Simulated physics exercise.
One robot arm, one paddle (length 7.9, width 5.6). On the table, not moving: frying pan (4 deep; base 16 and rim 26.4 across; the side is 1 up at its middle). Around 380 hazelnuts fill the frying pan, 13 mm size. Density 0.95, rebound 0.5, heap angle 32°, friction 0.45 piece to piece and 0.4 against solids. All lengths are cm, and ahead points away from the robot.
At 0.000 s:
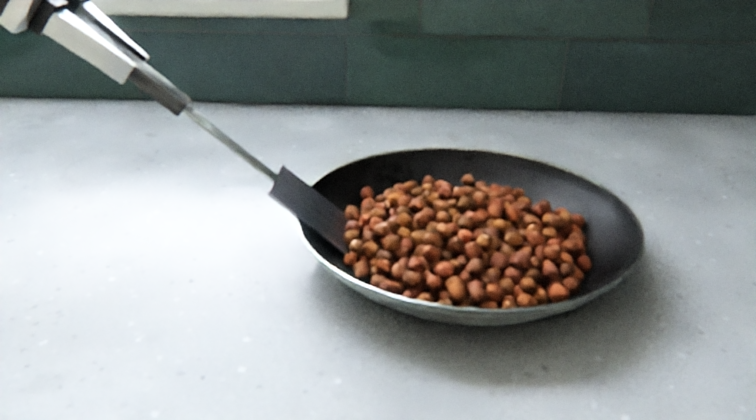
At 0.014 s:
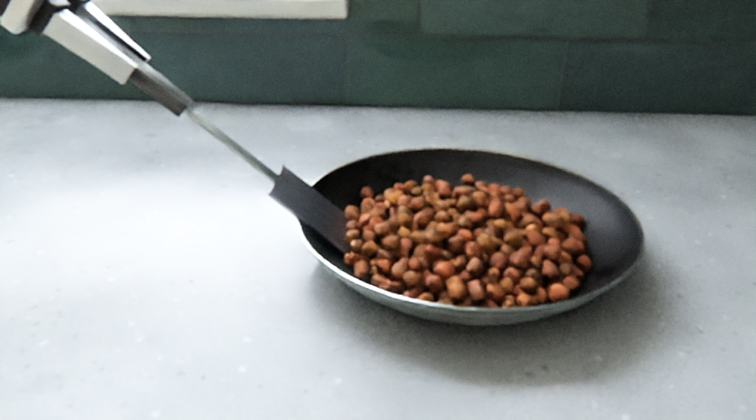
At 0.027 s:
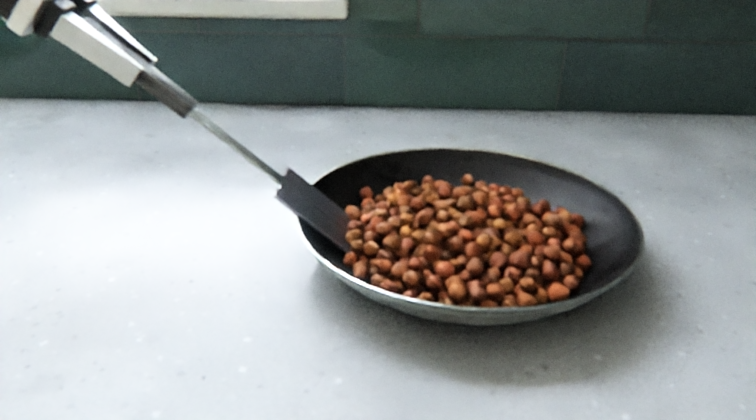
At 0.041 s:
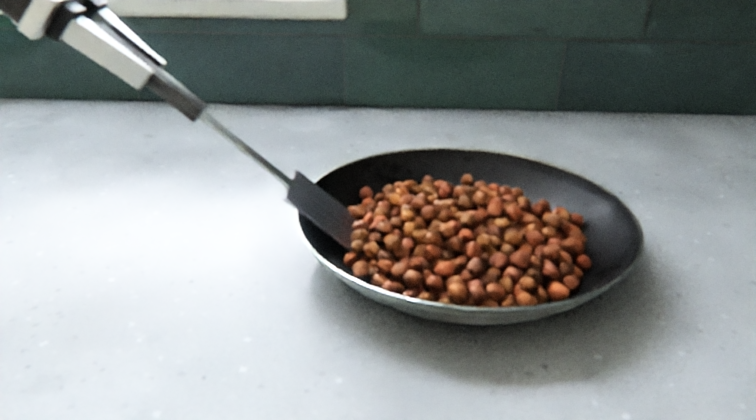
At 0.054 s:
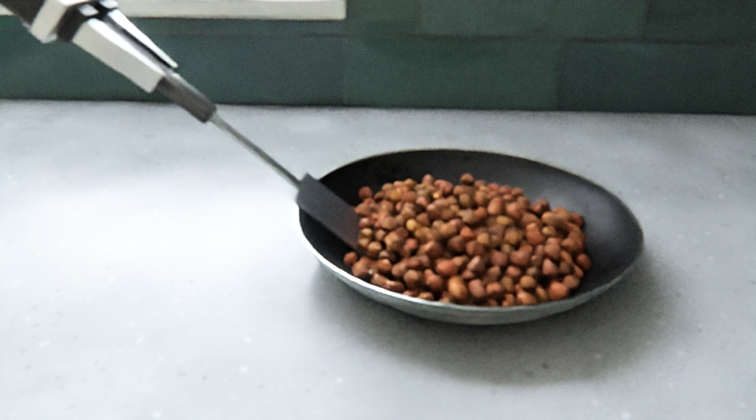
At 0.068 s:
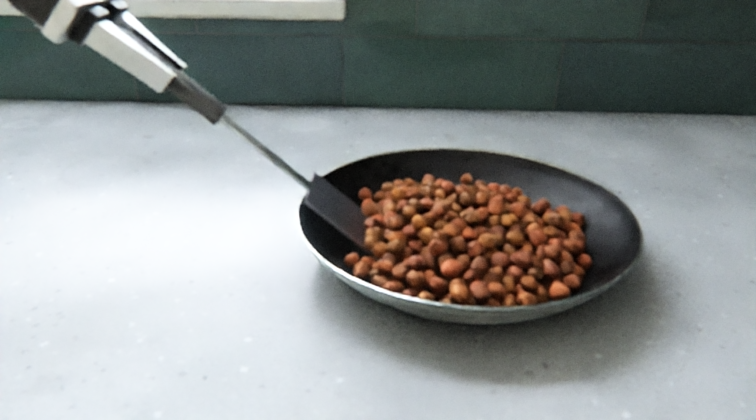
A robot arm's dark paddle, resting at the left edge of a black pan of brown nuts, slid slowly a short way to the right against the heap, while the pan stayed still.
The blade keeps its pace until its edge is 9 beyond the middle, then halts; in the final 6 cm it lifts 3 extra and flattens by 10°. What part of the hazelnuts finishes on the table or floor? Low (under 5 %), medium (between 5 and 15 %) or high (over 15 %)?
Share on the table or floor: Medium (between 5 and 15 %).
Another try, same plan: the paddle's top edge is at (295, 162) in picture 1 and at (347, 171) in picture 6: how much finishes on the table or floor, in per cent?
Some 20 per cent.
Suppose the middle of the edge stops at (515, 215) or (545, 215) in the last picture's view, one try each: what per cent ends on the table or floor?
Some 0 and 0 per cent.
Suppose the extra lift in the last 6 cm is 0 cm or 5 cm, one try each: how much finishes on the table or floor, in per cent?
Some 5 and 10 per cent.
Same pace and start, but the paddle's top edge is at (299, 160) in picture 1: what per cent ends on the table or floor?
Some 10 per cent.
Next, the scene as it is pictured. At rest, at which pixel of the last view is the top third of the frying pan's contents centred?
At about (566, 224).
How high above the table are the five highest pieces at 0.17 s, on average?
Roughly 5 cm.
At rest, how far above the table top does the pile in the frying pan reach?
About 5.5 cm.
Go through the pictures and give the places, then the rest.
Paddle top edge at (275, 179), sloping 41°; upper third of the load around (458, 227), from x 350 to 585, top at y 180; 377 in the frying pan, in the first frame.
Paddle top edge at (276, 179), sloping 41°; upper third of the load around (458, 227), from x 350 to 585, top at y 180, in the second frame.
Paddle top edge at (281, 181), sloping 41°; upper third of the load around (458, 225), from x 350 to 585, top at y 180, in the third frame.
Paddle top edge at (290, 184), sloping 41°; upper third of the load around (458, 225), from x 350 to 585, top at y 180, in the fourth frame.
Paddle top edge at (299, 185), sloping 41°; upper third of the load around (458, 223), from x 350 to 585, top at y 180, in the fifth frame.
Paddle top edge at (309, 186), sloping 41°; upper third of the load around (459, 221), from x 350 to 585, top at y 180; 377 in the frying pan, in the sixth frame.
After 0.17 s, sloping 41°, highest piece 5 above the table; 377 in the frying pan.
After 0.27 s, sloping 38°, highest piece 7 above the table; 377 in the frying pan.
After 0.52 s, sloping 31°, highest piece 6 above the table; 351 in the frying pan, 25 on the table or floor, 1 on the blade or in flight.
After 1.57 s, sloping 31°, highest piece 5 above the table; 350 in the frying pan, 27 on the table or floor.
At rest, 350 in the frying pan, 27 on the table or floor. That is 7 % on the table or floor.
